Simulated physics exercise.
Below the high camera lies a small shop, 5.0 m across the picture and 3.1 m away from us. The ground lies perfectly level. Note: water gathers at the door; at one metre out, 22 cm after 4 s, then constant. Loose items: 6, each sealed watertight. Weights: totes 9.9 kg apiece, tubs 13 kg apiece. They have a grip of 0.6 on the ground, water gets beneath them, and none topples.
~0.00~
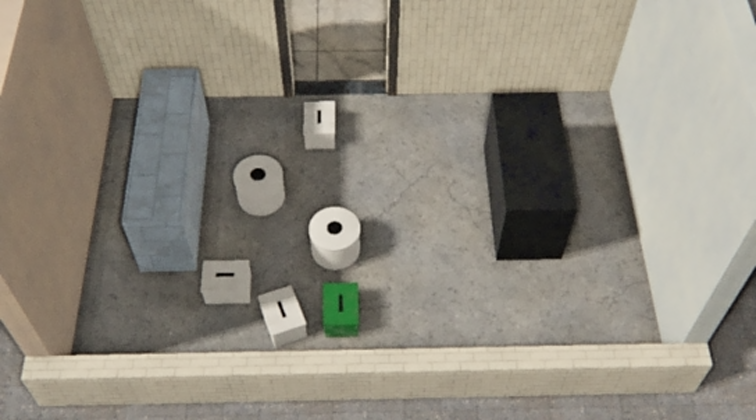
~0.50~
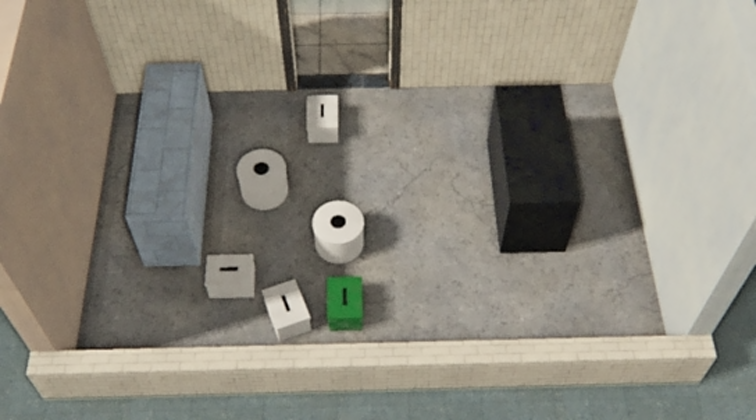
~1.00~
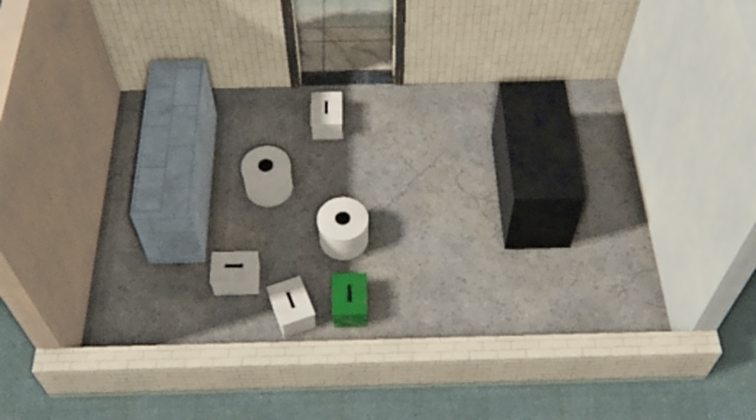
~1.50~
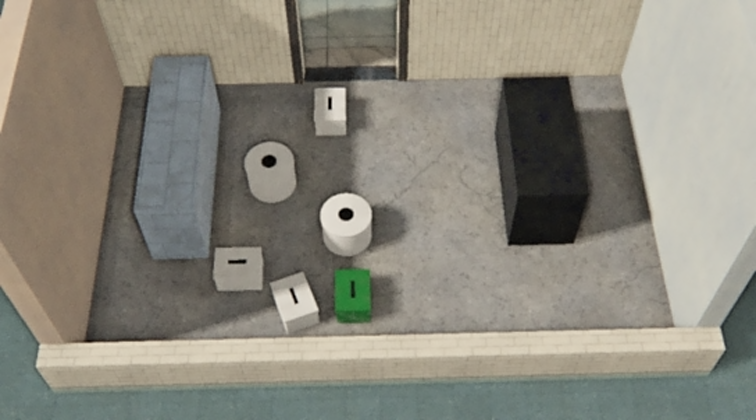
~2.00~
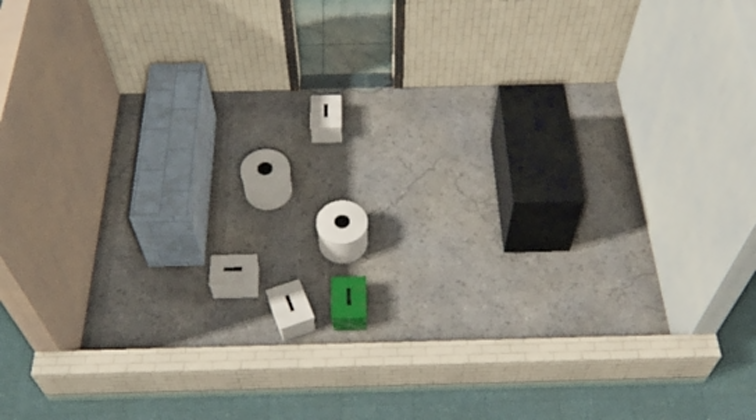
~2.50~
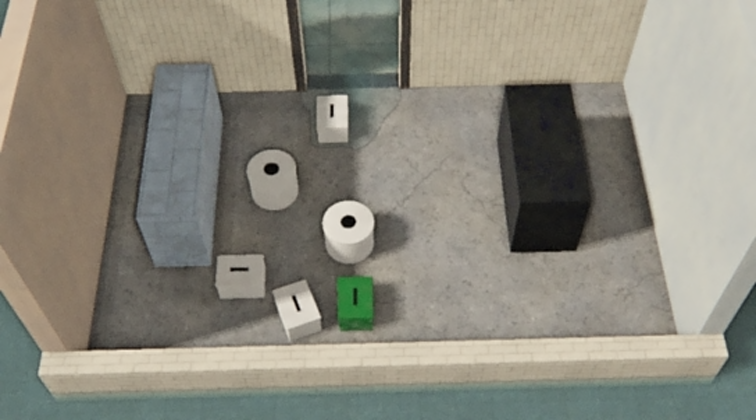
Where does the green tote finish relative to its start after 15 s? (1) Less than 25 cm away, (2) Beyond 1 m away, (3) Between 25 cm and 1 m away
The answer is 2.
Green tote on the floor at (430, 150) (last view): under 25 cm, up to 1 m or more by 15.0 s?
Short answer, it goes a modest way.
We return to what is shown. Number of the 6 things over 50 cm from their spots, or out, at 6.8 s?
The number comes to 2.
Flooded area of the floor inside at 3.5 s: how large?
I'd put it close to 3.0 m2.
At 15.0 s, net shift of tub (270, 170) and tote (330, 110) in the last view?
In turn: 140 cm, 300 cm.
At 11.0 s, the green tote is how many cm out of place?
Roughly 200 centimetres by that point.
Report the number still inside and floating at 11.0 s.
At that point I count 6.
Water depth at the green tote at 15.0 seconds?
Roughly 12 cm at that moment.
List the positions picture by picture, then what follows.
The first picture shows the green tote at (341, 304) rests on the ground; water covers 0.0 m2; 0 of 6 have shifted.
The second picture shows the green tote at (345, 297) rests on the ground; 0.0 m2 under water; 0 of 6 have shifted.
The third picture shows the green tote at (350, 294) rests on the ground; water covers 0.0 m2; 0 of 6 have shifted.
The fourth picture shows the green tote at (353, 290), on the bottom; 0.0 m2 under water; 0 of 6 have shifted.
The fifth picture shows the green tote at (349, 297) rests on the ground; 0.0 m2 under water; 0 of 6 have shifted.
The sixth picture shows the green tote at (355, 297) rests on the ground; water covers 0.4 m2; 0 of 6 have shifted.
After 3.5 s the green tote is near (355, 297), 0.0 m from its start, aground; 0 afloat.
After 6.8 s the green tote is near (357, 301), 0.0 m from its start, aground; 2 afloat.
After 11.0 s the green tote is near (614, 295), 2.2 m from its start, afloat; 6 afloat.
After 15.0 s the green tote is near (599, 97), 3.2 m from its start, afloat; 6 afloat.
